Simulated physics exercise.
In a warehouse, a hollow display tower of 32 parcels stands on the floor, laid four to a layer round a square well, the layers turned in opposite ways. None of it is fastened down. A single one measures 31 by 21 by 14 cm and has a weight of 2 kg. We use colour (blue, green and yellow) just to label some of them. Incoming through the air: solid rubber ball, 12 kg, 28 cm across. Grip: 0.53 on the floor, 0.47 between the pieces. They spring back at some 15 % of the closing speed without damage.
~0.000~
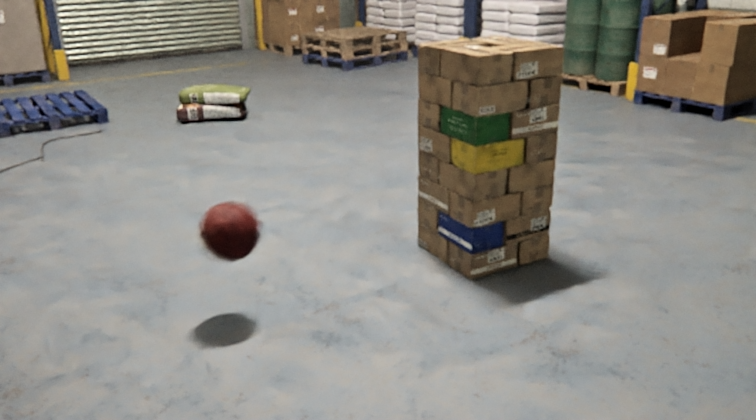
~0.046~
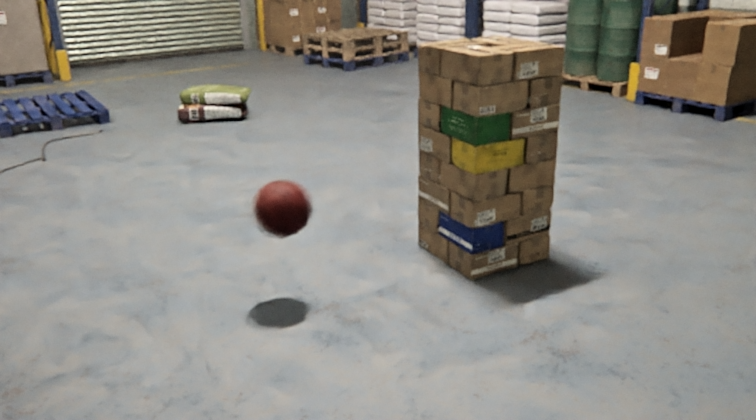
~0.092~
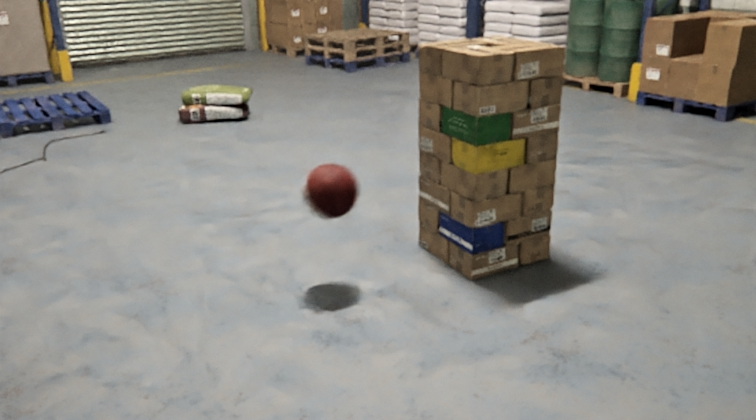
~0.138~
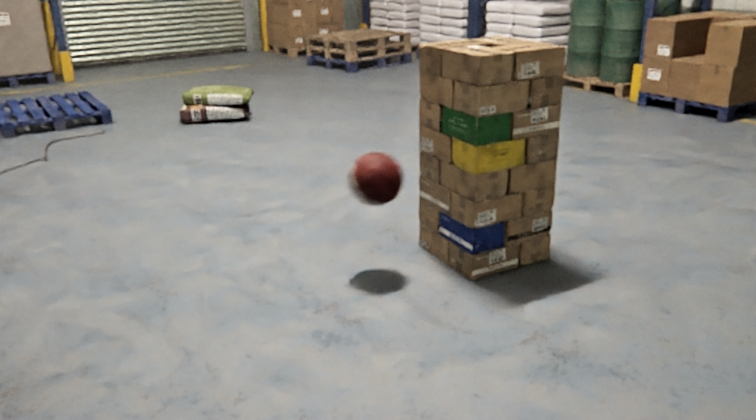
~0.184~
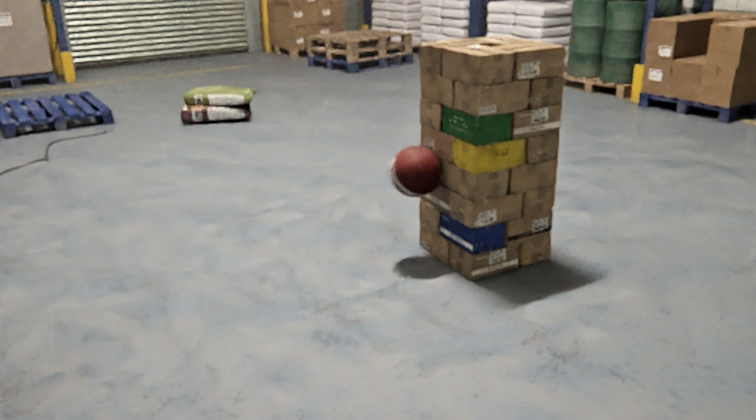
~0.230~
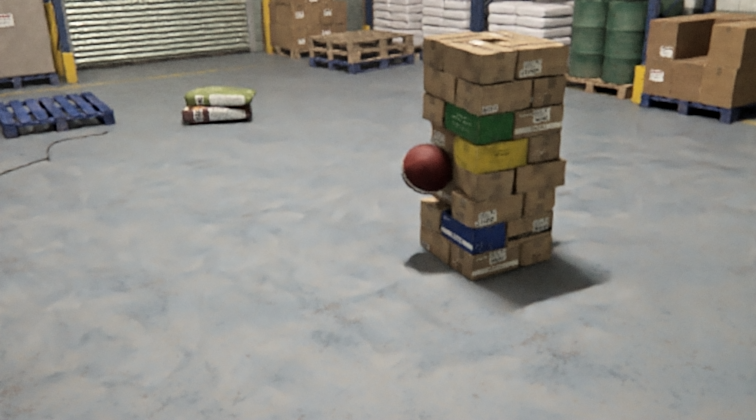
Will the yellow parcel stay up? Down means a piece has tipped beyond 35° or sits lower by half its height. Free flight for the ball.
Yes.
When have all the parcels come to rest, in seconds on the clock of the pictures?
Close to 3.5 seconds.
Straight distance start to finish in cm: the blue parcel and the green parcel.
For blue it's roughly 0 cm, and for green it's roughly 110 cm.
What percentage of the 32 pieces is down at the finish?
It works out at roughly 55 per cent.
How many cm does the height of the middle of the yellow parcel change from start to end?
Its middle ends around 0 cm lower.
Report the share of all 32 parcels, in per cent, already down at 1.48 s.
55 percent by then.
Around 0.76 s, ball still moving; 6 of the 32 parcels down; yellow parcel displaced 56 mm; green parcel tipped 8°.
Around 1.48 s, ball still moving; 18 of the 32 parcels down; yellow parcel displaced 57 mm; green parcel on its side.
Finally (3.6 s), ball rolling away; 18 of the 32 parcels down; yellow parcel displaced 57 mm; green parcel on its side; blue parcel displaced 13 mm. Seen by the last camera, middles, yellow parcel near (495, 149), green parcel near (349, 217).
